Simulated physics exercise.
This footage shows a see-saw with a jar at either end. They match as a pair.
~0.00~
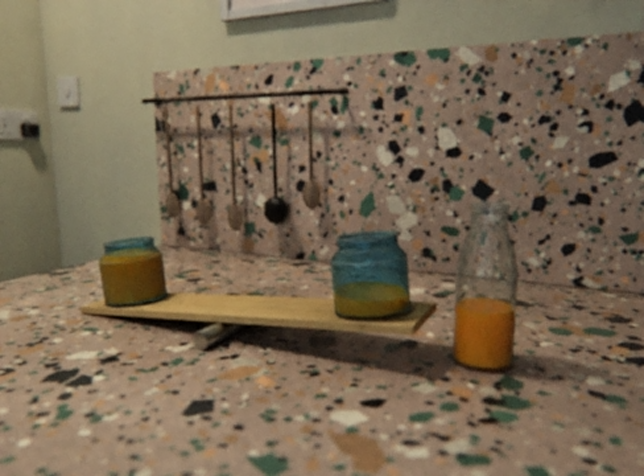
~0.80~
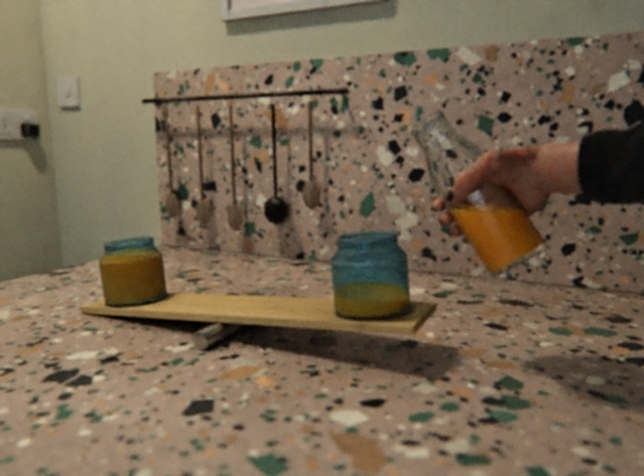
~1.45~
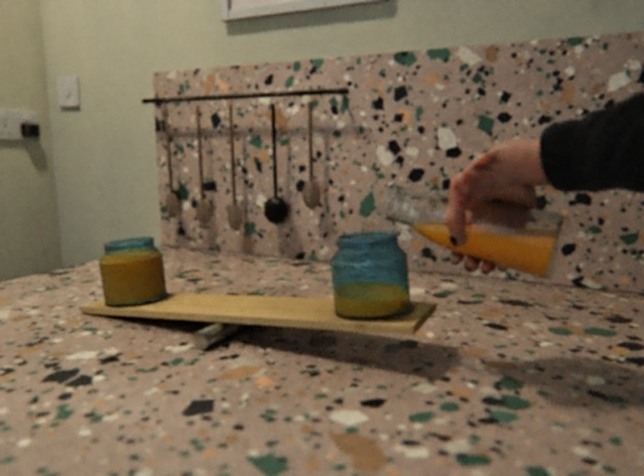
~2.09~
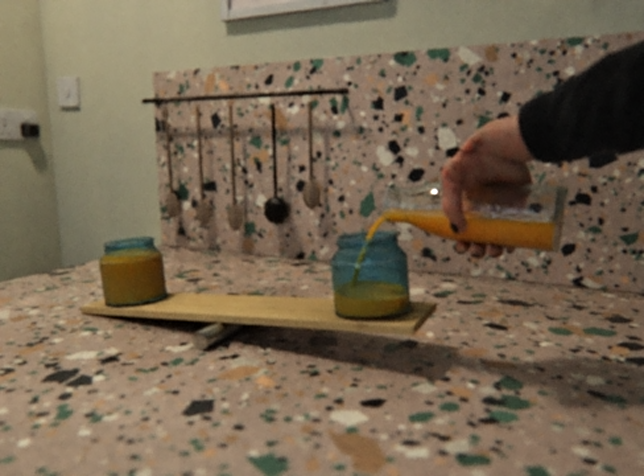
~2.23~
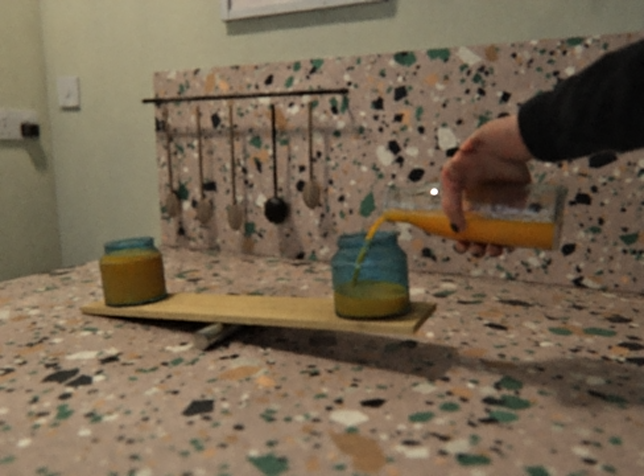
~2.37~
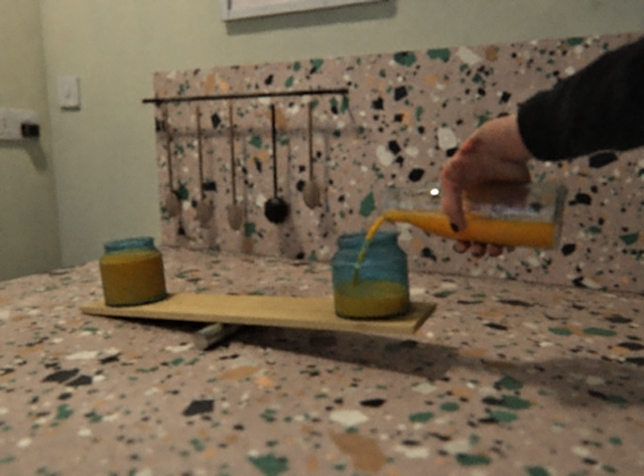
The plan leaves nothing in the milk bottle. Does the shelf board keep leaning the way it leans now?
Yes, it holds its tilt.
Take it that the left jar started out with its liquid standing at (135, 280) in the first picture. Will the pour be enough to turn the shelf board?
Outcome for this fill: It swaps its tilt.
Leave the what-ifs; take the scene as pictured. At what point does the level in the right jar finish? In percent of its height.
Fill level: About 55 percent.
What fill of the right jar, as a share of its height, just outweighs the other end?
It comes to about 75 in a hundred.
After 4.8 s, the right jar is about a third full; the shelf board leans as before.
After 6.6 s, the right jar is about half full; the shelf board leans as before.
After 8.7 s, the right jar is about half full; the shelf board leans as before.
